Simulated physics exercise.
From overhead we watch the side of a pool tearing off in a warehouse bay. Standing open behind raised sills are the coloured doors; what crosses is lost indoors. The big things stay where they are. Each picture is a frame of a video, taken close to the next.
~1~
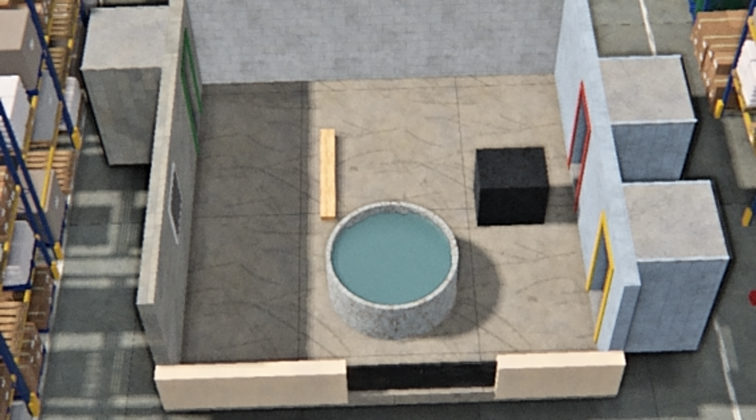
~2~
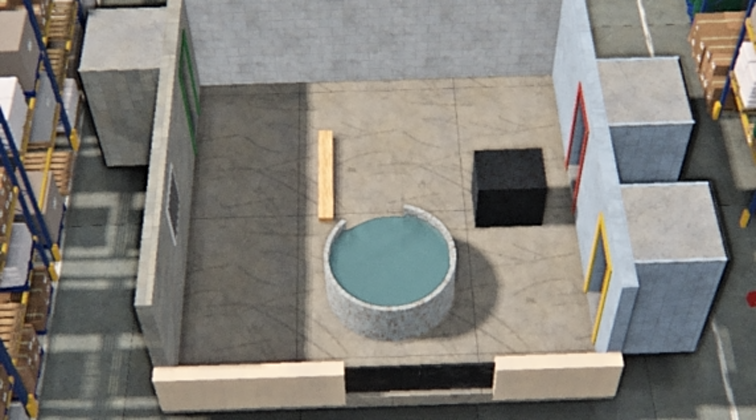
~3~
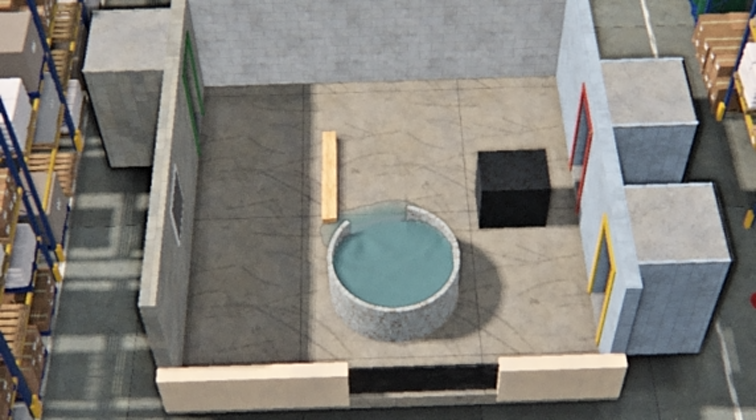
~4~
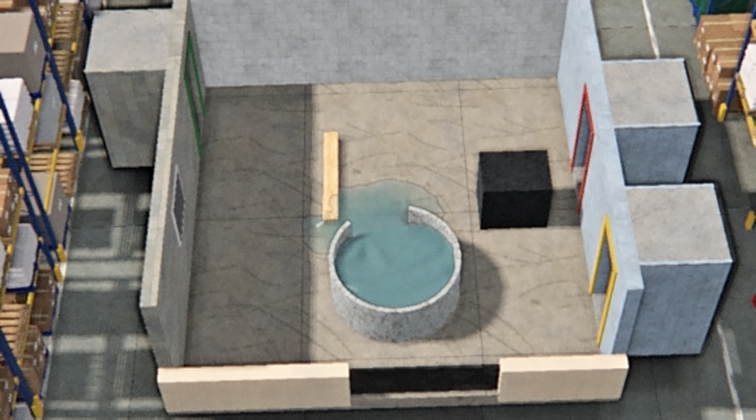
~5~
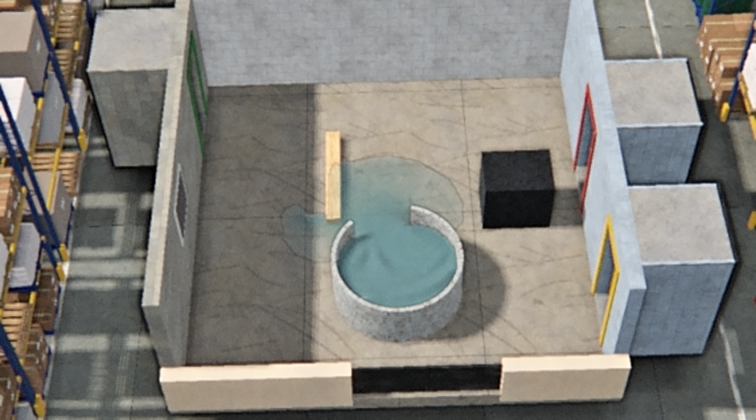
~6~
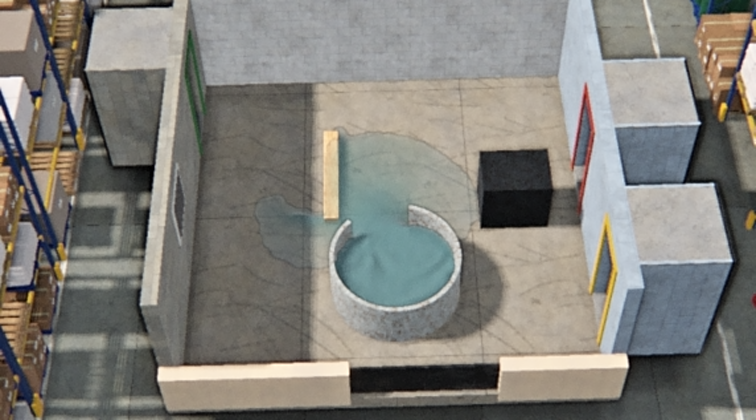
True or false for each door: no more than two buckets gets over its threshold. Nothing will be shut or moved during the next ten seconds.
The green door - false; the red door - true; the yellow door - true.
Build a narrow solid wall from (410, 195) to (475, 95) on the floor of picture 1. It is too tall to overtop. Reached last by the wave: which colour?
I'd say the door marked yellow is last.
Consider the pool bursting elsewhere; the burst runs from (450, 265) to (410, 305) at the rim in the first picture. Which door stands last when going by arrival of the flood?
The green one, I reckon.
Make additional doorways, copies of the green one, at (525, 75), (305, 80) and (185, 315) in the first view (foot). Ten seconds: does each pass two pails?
First ends up above, second ends up above, third ends up below.
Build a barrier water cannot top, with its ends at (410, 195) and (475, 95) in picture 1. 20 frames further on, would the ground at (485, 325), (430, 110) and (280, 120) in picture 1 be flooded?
Reading the points as listed, I get left untouched, then deluged, then deluged.
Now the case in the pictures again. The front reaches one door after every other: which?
Result: The one in yellow.
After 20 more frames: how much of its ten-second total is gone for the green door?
Close to 20 out of every hundred.
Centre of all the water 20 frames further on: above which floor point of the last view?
My pick is pixel (380, 176).
A moment on, water covers 35 % of the floor; the green door not reached, the red door not reached, the yellow door not reached.
Next, water covers 50 % of the floor; the green door wet at the sill, nothing in, the red door not reached, the yellow door not reached.
Then, water covers 50 % of the floor; the green door under two buckets in, the red door not reached, the yellow door not reached.
Later, water covers 75 % of the floor; the green door over two buckets in, the red door wet at the sill, nothing in, the yellow door wet at the sill, nothing in.
In the end, water covers 95 % of the floor; the green door over two buckets in, the red door wet at the sill, nothing in, the yellow door wet at the sill, nothing in.
